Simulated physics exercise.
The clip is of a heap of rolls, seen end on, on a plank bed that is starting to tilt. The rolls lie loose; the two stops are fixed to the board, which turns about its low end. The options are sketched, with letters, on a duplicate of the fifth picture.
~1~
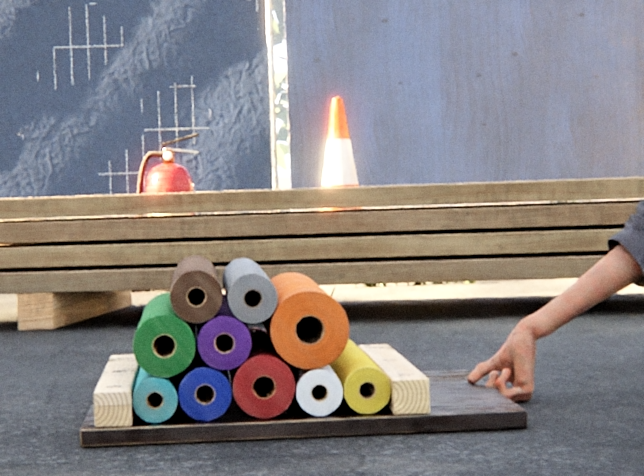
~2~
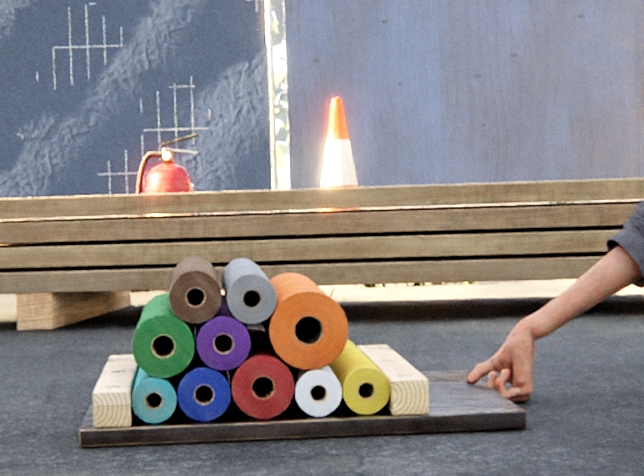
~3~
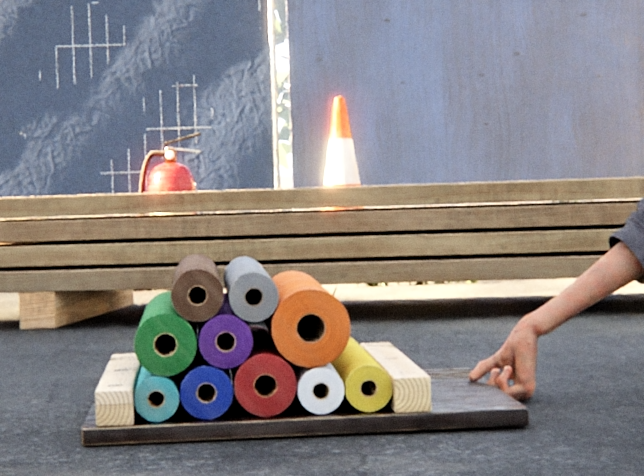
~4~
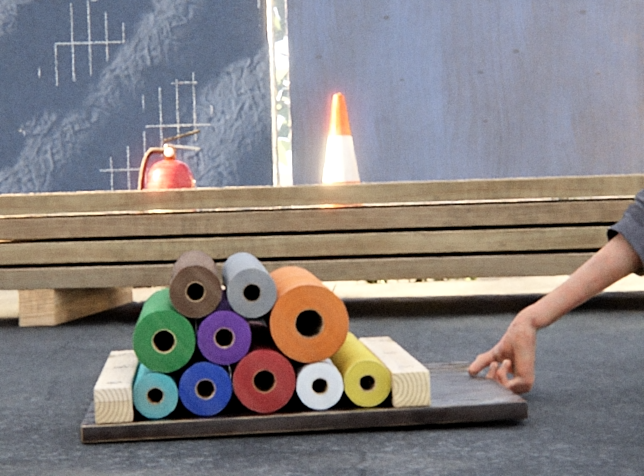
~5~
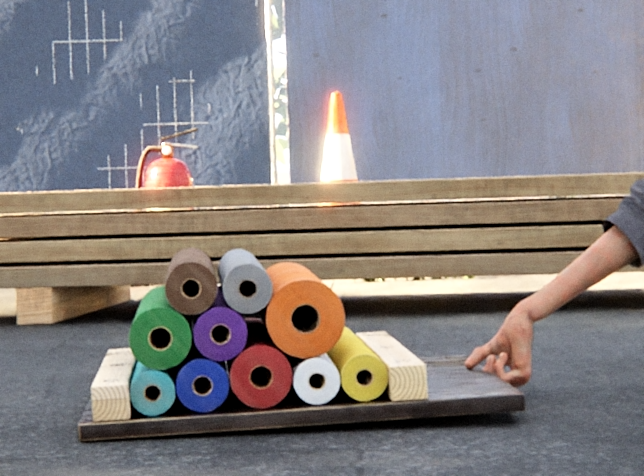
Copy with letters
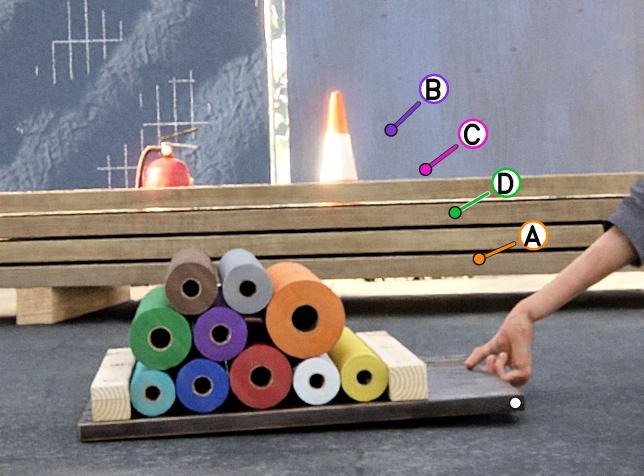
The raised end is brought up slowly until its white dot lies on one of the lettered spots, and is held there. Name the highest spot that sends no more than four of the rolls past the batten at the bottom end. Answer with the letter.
The answer is mark C.
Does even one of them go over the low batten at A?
At A: Yes.
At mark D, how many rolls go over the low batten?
It comes to four.
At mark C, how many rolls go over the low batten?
The count is four.
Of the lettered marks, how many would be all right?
Three of them.
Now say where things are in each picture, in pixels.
Green roll (165, 346); purple roll (225, 343); brown roll (197, 297), in the first picture.
Brown roll (195, 297); grey roll (252, 299), in the second picture.
Board (295, 386); blue roll (206, 393), in the third picture.
Board (294, 382); turquoise roll (156, 395); blue roll (206, 389), in the fourth picture.
Board (291, 378); turquoise roll (153, 393); blue roll (203, 386), in the fifth picture.
On the marked copy, A at (479, 259); B at (391, 130); C at (426, 170); D at (455, 212); the white dot at (516, 403).
Taking C. A third of the way, board at 19°.
Two thirds of the way, board at 35°.
When it is over, board at 35°, four over the low batten (green, purple, brown, grey).
As for the rest, A four over the low batten (green, purple, brown, grey); B five over the low batten; D four over the low batten (green, purple, brown, grey).
